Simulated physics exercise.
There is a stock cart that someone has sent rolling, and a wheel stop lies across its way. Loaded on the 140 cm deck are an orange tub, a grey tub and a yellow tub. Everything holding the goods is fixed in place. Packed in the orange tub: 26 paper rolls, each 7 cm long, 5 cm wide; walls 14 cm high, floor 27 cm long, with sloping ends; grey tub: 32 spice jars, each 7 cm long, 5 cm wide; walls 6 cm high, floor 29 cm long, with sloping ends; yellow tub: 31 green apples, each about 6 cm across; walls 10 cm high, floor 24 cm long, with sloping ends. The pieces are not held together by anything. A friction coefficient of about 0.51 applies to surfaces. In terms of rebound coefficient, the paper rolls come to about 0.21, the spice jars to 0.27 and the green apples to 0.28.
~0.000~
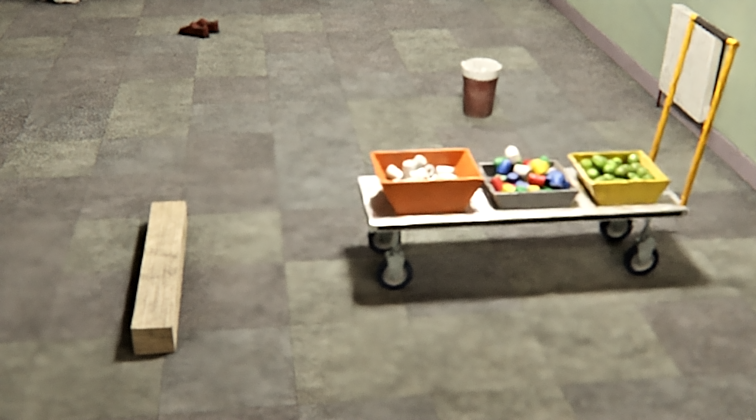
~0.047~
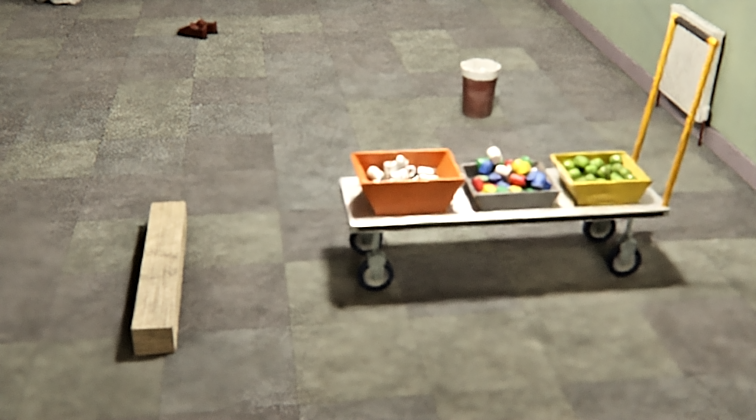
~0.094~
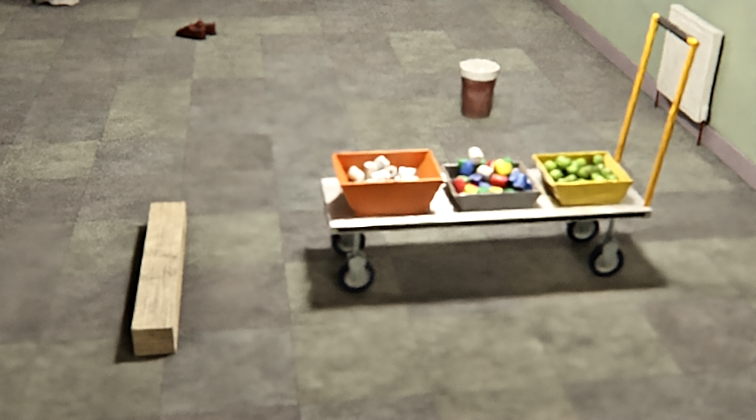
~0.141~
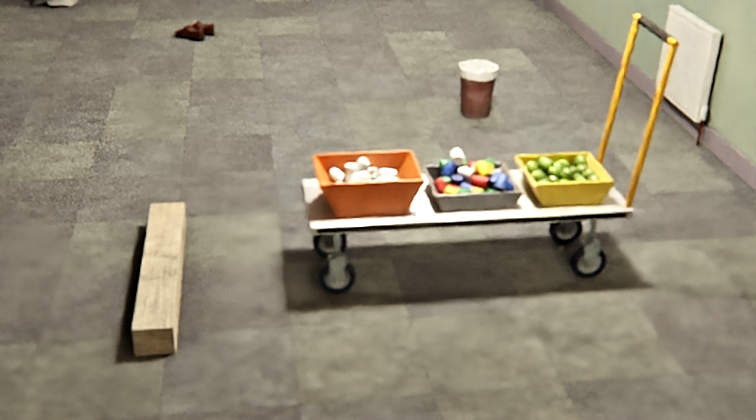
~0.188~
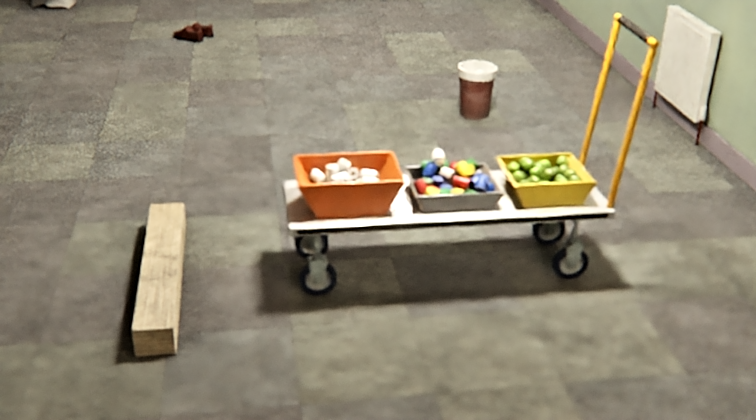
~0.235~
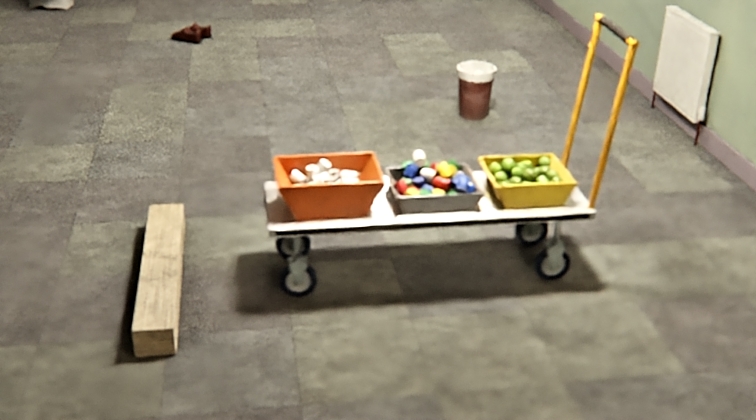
On a grey carpet-tiled floor, a flat cart with a yellow handle carries an orange tub of white items, a grey tub of multicoloured items and a yellow tub of green ones. It rolls steadily left, narrowing the gap to a wooden block lying on the floor, while the tubs stay on its deck.
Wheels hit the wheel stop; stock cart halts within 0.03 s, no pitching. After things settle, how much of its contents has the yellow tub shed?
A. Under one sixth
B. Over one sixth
Under one sixth.
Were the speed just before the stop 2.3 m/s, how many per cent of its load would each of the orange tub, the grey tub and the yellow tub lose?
Then the orange tub sheds 0 per cent of its load, the grey tub 30 per cent, and the yellow tub 10 per cent.
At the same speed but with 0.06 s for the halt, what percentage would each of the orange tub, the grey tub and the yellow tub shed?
That way you'd get orange tub at 0, grey tub at 10, and yellow tub at 0 percent.
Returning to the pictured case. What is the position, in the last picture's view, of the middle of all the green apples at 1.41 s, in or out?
(422, 189).
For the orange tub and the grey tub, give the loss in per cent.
For the orange tub it's 0 %, and for the grey tub it's 20 %.
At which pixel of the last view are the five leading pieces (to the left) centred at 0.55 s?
Roughly at (195, 185).
After 0.45 s, the wheels strike.
After 0.55 s, 0 of 26 out of the orange tub, 0 of 32 out of the grey tub and 0 of 31 out of the yellow tub.
After 0.67 s, 0 of 26 out of the orange tub, 2 of 32 out of the grey tub and 0 of 31 out of the yellow tub.
After 0.90 s, 0 of 26 out of the orange tub, 5 of 32 out of the grey tub and 1 of 31 out of the yellow tub.
When it is over (at 1.41 s), 0 of 26 out of the orange tub, 6 of 32 out of the grey tub and 1 of 31 out of the yellow tub. Asked share, 1 of 31, 3 per cent.
